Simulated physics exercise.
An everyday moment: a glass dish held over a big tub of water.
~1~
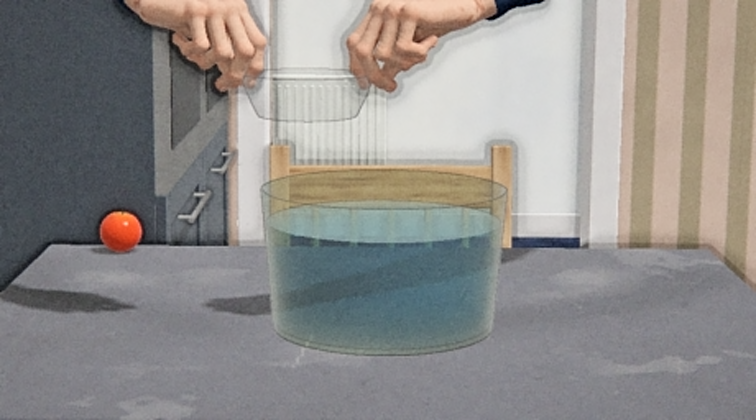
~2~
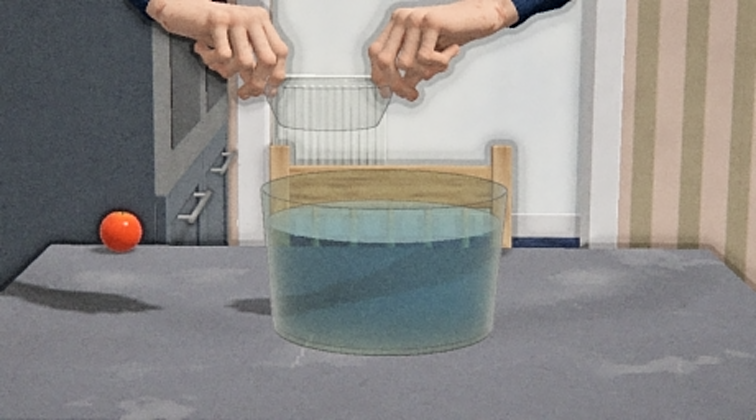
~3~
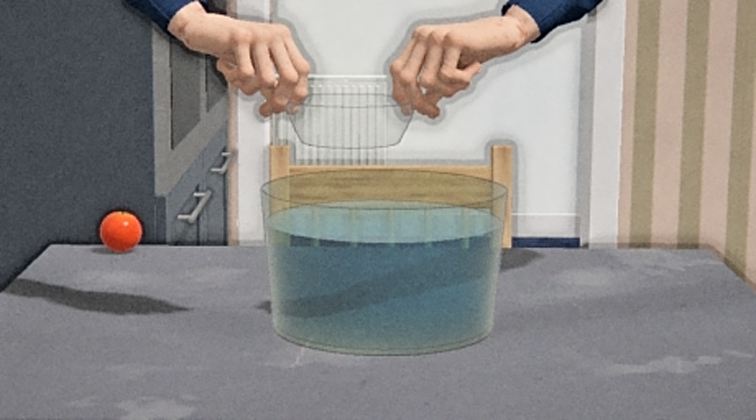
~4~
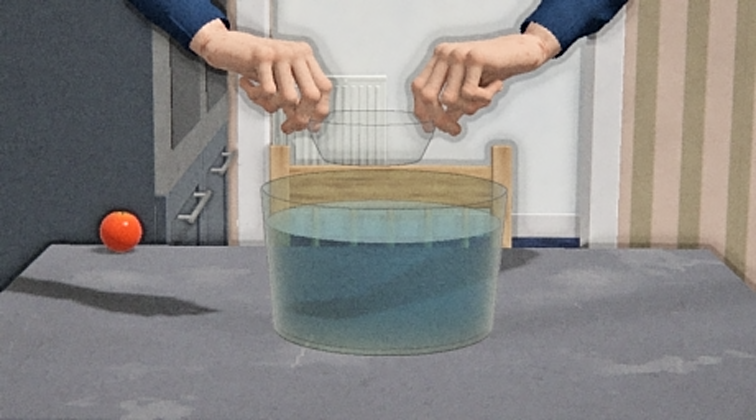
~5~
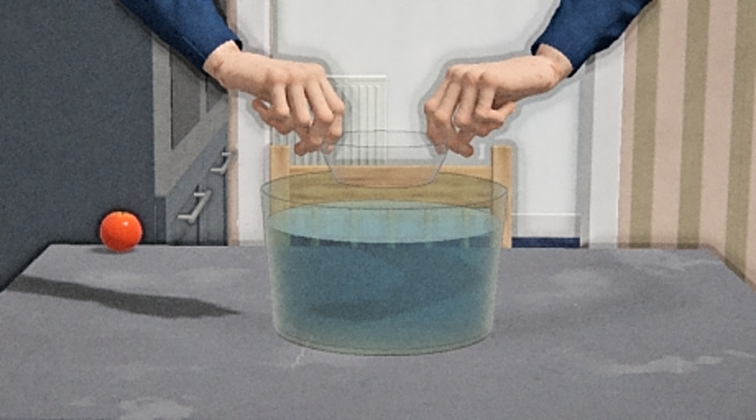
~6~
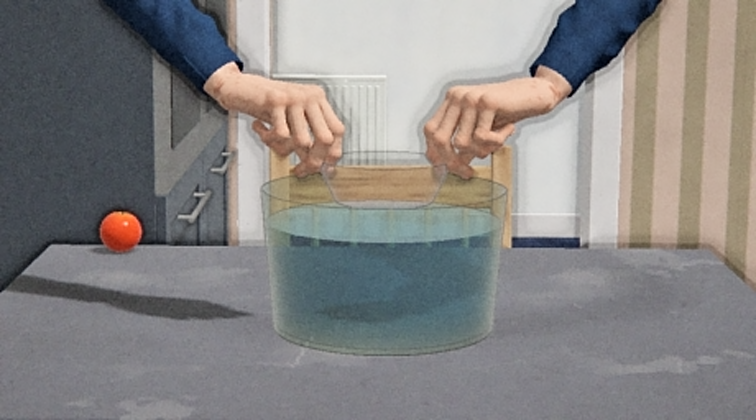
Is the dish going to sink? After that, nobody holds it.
No, it stays up.
Soon after, the dish dips into the water.
Later, it bobs and steadies.
In the end, the dish floats with most of its side showing.
